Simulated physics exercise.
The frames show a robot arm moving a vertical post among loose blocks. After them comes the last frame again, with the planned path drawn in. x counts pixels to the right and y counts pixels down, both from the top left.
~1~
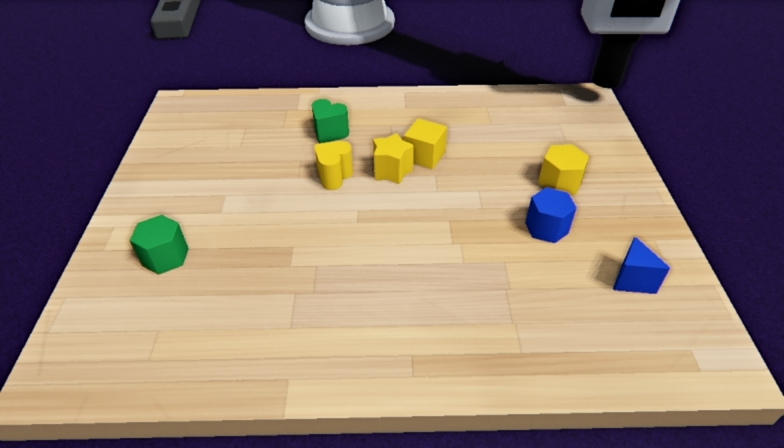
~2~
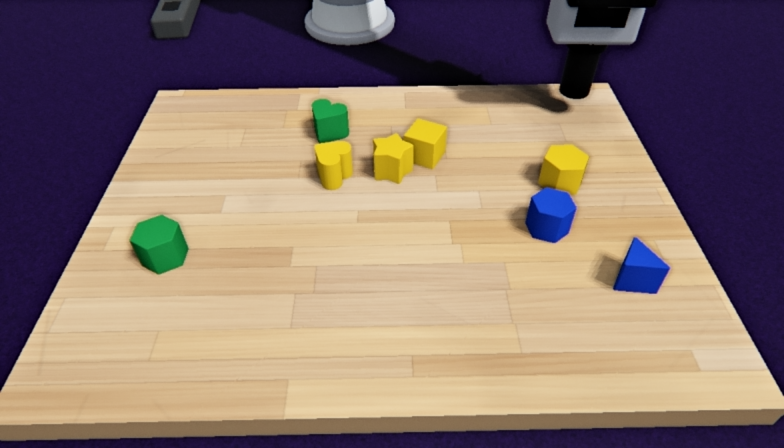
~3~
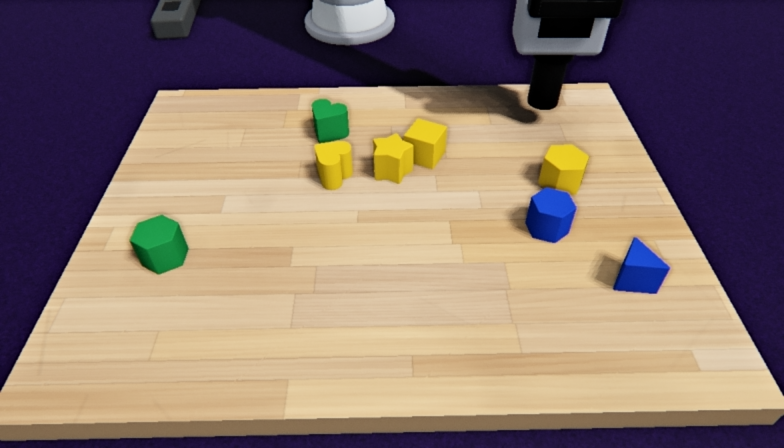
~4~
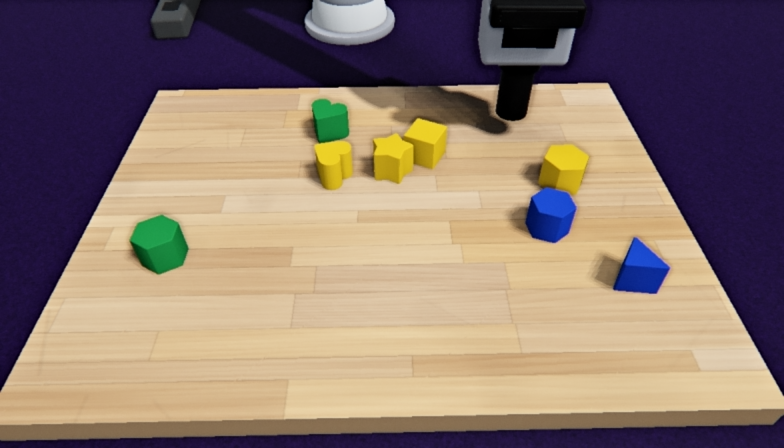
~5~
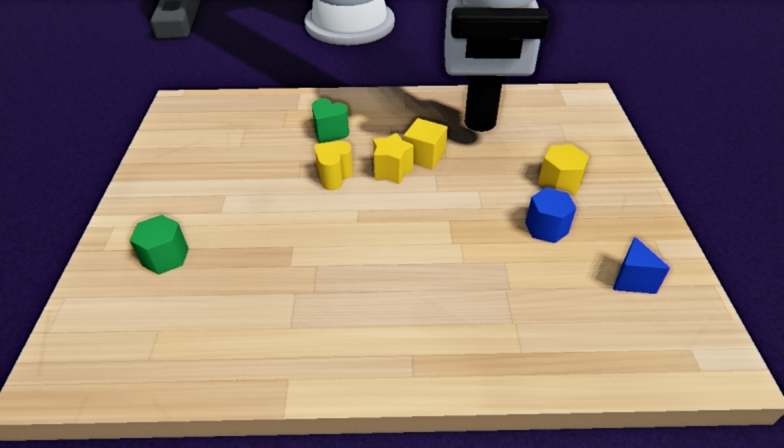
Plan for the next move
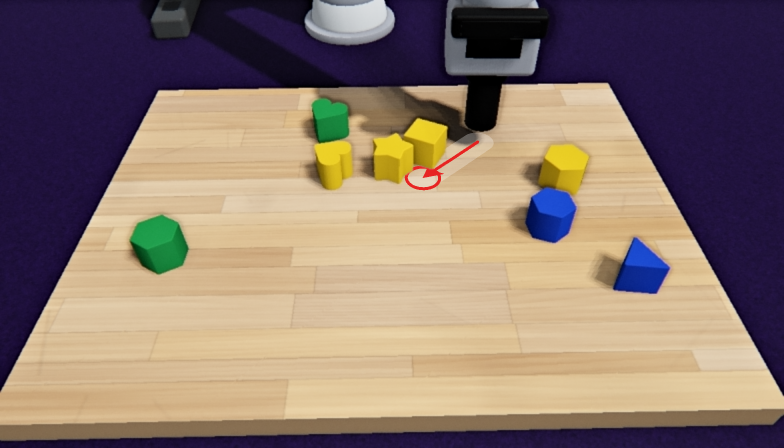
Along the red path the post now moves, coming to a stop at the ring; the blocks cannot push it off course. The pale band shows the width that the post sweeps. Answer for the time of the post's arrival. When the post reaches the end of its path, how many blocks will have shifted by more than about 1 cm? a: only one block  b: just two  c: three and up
The answer is a.
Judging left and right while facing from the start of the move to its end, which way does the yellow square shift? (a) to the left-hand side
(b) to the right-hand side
I'll go with b - to the right-hand side.
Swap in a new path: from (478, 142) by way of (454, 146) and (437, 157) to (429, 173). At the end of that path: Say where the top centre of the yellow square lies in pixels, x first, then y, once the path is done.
Roughly at (397, 153).
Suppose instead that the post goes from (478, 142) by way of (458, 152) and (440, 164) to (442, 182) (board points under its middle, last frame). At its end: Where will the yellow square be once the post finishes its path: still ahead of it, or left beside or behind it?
Looking at the end of the path, the yellow square has slipped free of the post.
Drawn move, in a line from (478, 142) to (423, 178).
What follows on the original path. Halfway along, post (453, 140); yellow square (421, 129).
At the end, post (424, 158); yellow star block (386, 145), turned 15° anticlockwise; yellow square (412, 129), turned 15° clockwise.
